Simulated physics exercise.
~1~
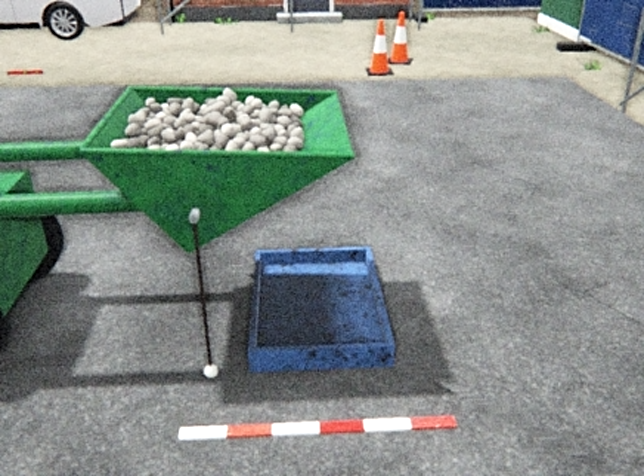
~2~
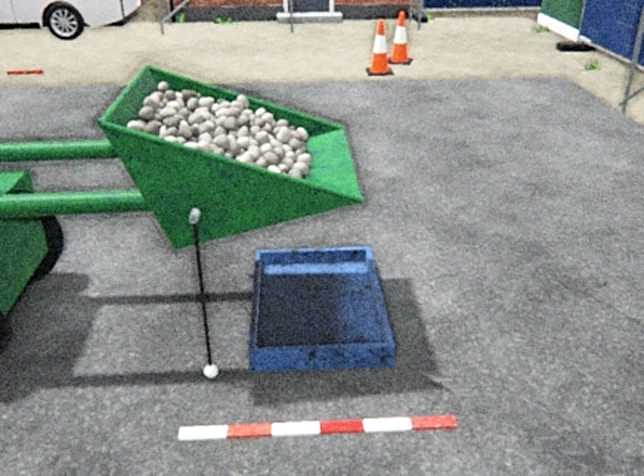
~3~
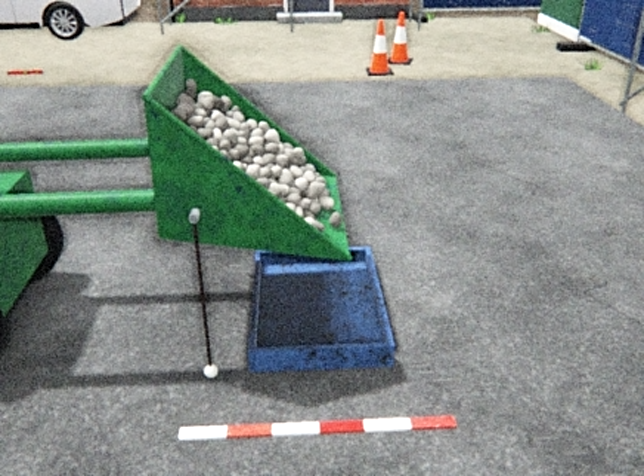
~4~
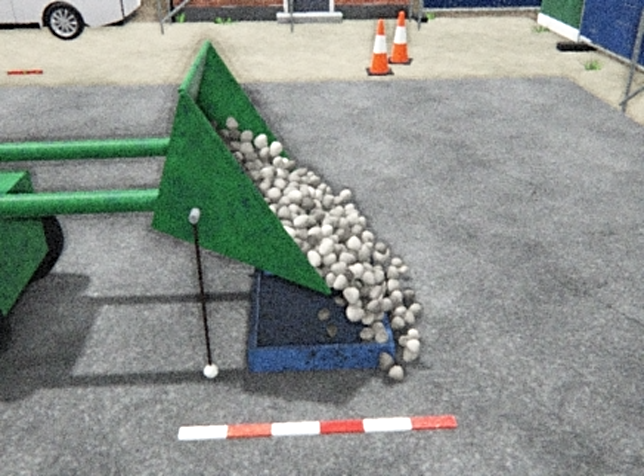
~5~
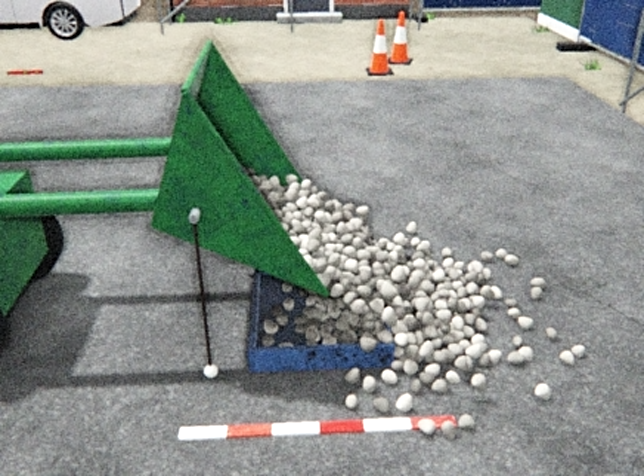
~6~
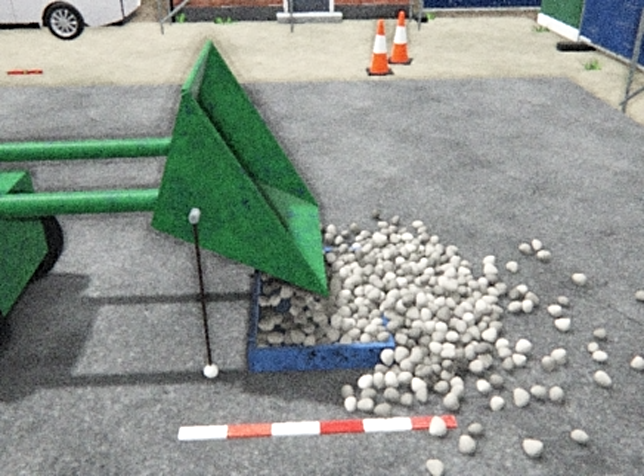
A green loader bucket tips pale stones over a blue tray, most scattering beyond it.
